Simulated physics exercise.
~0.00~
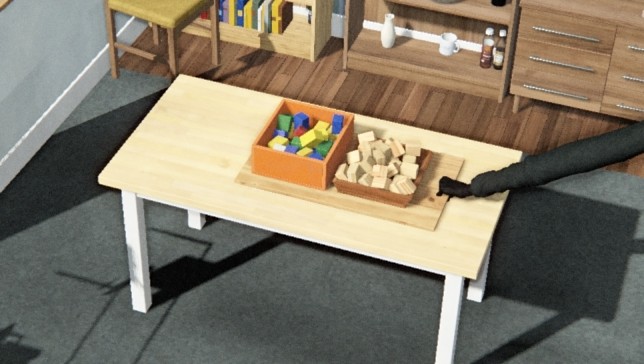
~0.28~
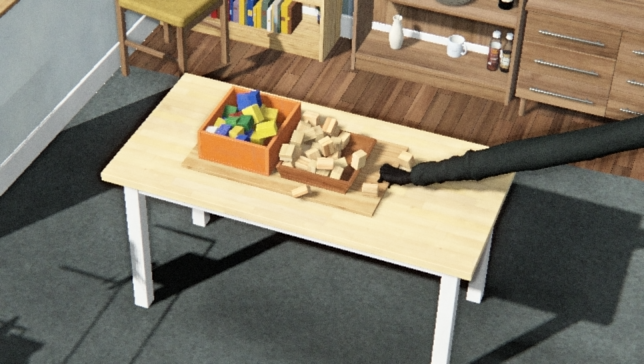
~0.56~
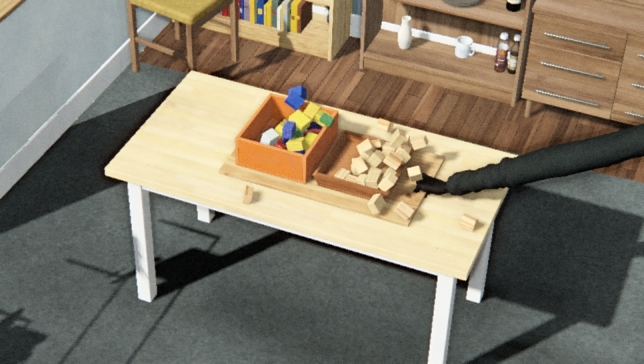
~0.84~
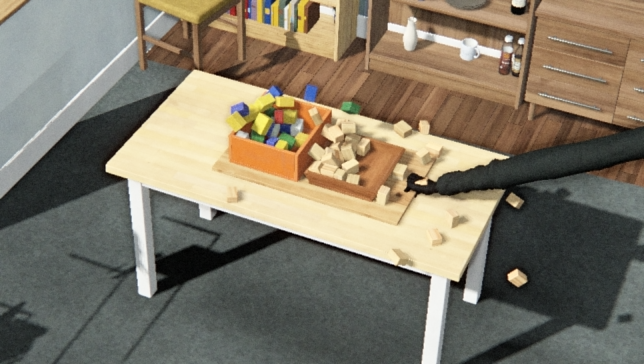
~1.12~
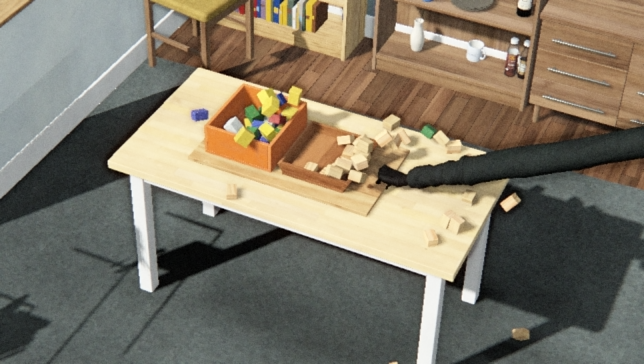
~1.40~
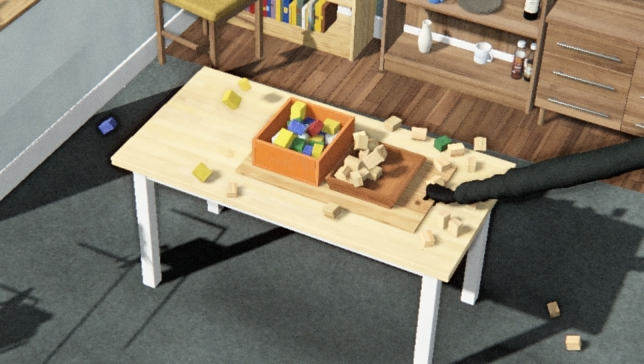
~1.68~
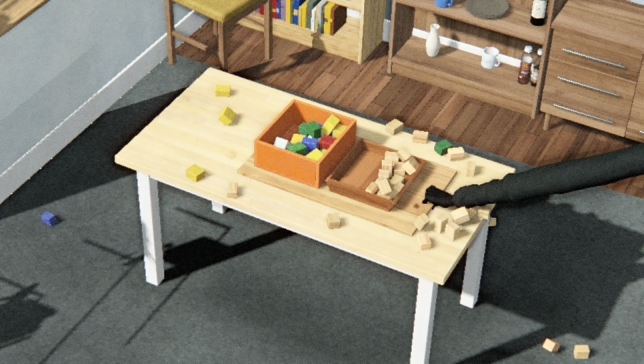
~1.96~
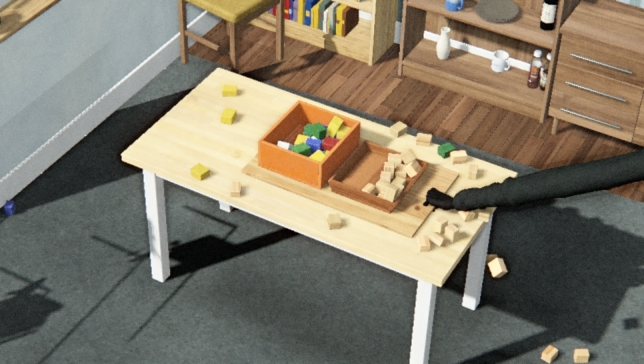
A board holding two tubs shakes from side to side, scattering blocks across the table and floor.
